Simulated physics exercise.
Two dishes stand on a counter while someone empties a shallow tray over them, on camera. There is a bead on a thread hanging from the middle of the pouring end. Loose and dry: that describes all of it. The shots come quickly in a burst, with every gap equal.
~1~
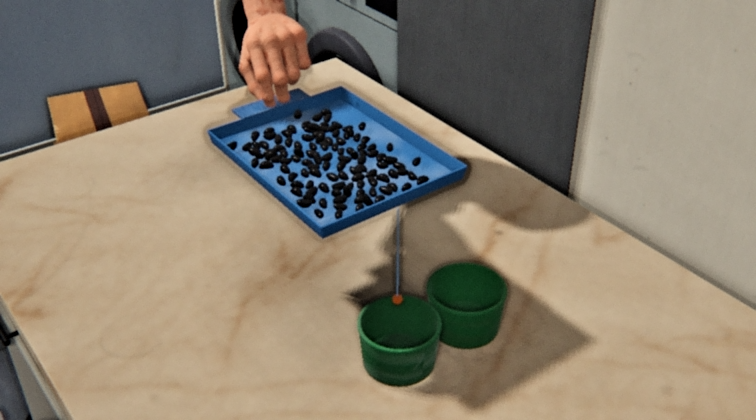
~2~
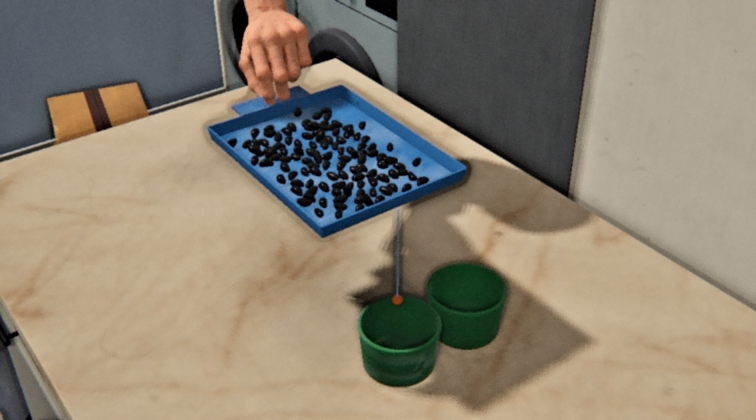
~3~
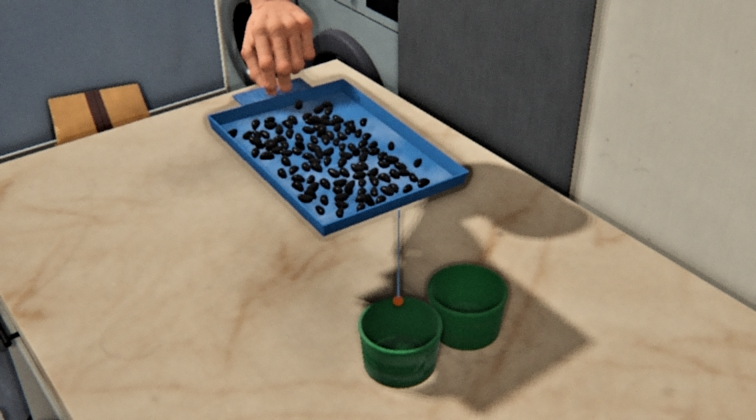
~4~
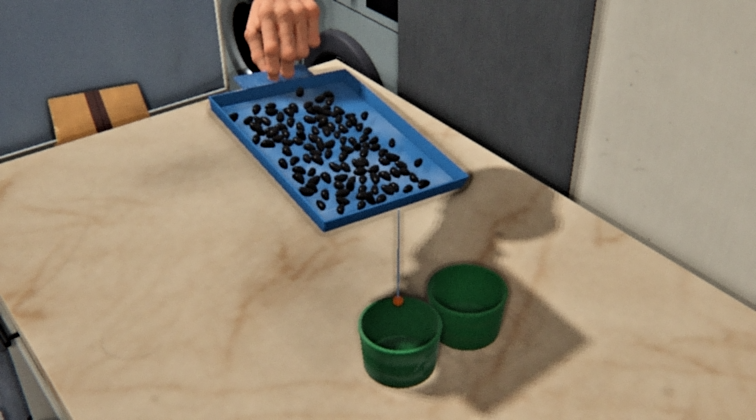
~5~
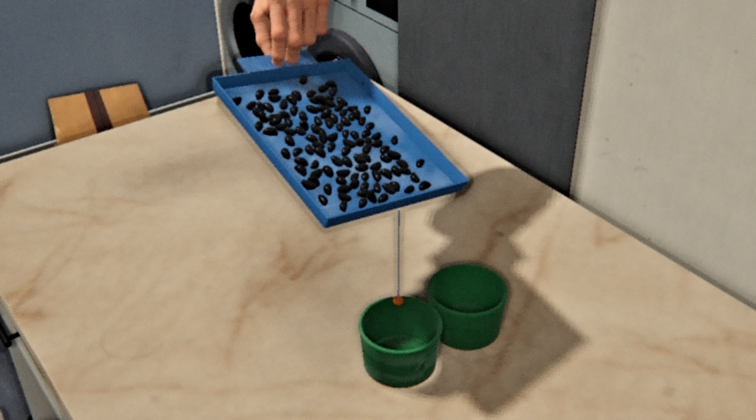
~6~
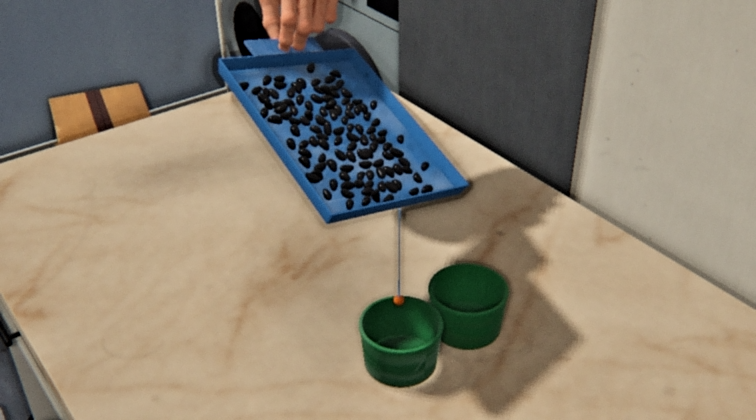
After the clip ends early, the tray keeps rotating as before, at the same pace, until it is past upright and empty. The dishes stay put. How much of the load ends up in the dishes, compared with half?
The dishes end up with more than half of it.
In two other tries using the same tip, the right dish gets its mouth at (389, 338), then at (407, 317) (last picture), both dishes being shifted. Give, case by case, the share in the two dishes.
About 0 per cent first, then about 10 per cent.
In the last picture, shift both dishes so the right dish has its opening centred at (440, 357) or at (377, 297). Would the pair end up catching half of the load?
At place one a lesser share; at place two a lesser share.
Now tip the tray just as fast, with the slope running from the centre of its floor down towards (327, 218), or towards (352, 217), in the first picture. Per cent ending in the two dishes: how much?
You'd get 10 per cent the first time and 20 per cent the second time.
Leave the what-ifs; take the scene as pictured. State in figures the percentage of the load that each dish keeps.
Left dish: Around 0 in a hundred; right dish: Around 70 in a hundred.
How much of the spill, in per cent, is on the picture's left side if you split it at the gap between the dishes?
40 in a hundred, roughly.
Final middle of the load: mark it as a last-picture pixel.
Around (464, 318).
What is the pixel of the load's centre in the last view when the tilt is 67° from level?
I'd mark the middle close to (418, 155).
Soon after the last picture, tray tipped steeply; nearly all on the tray; a stray few in the air.
A little later, tray tipped past a quarter turn; about half on the tray; about a quarter in the right dish; a small part outside both; about a quarter in the air.
Later still, tray tipped past a quarter turn; a stray few in the left dish; most in the right dish; about a quarter outside both.
At rest, tray tipped past a quarter turn; a stray few in the left dish; most in the right dish; about a quarter outside both.
